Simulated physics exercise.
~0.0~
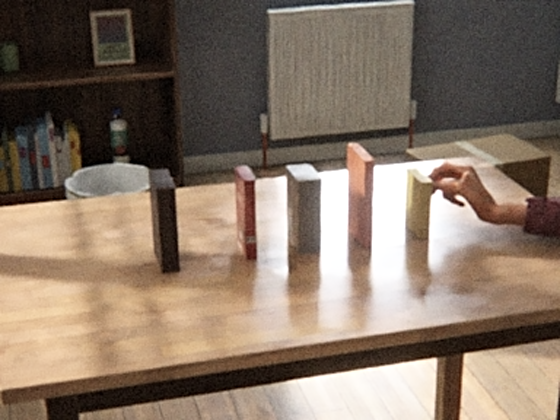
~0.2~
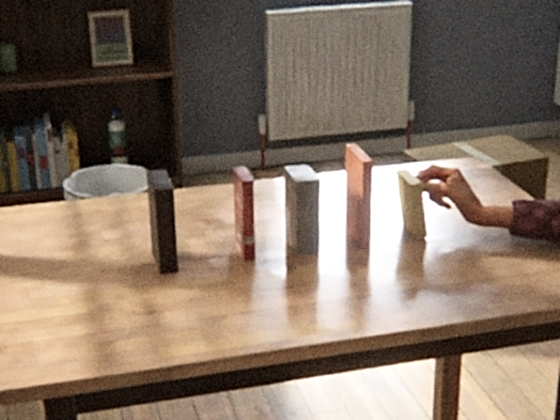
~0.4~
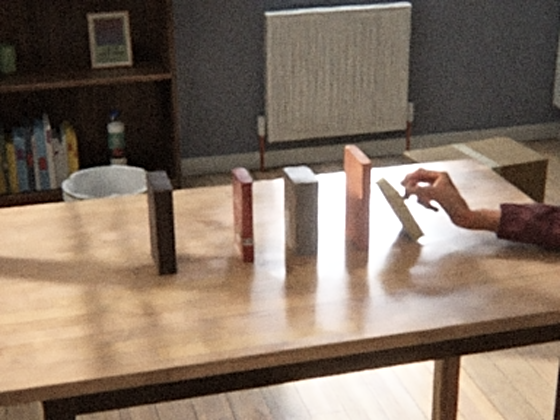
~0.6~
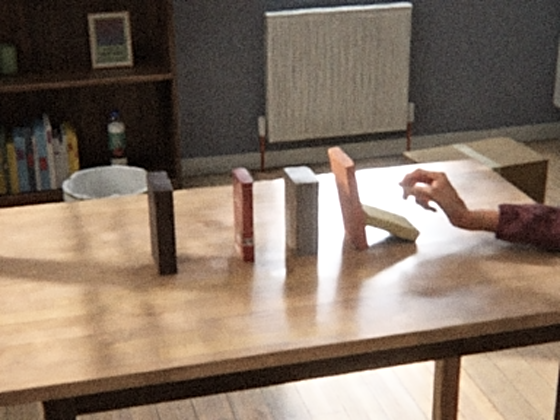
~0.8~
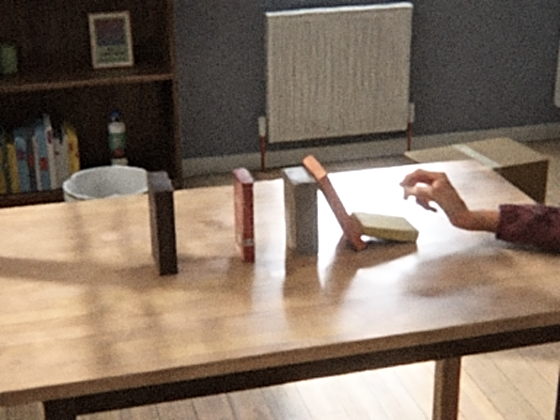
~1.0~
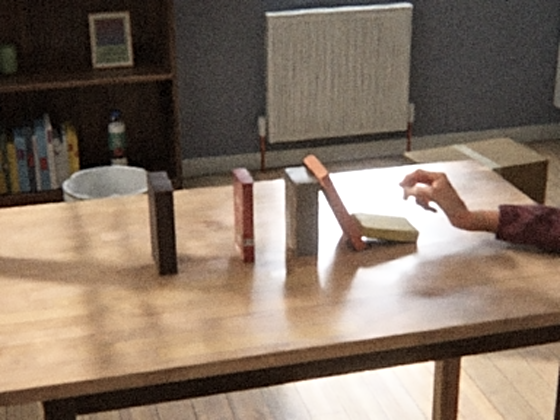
A hand tips a yellow board into an orange board, which leans against a grey block.
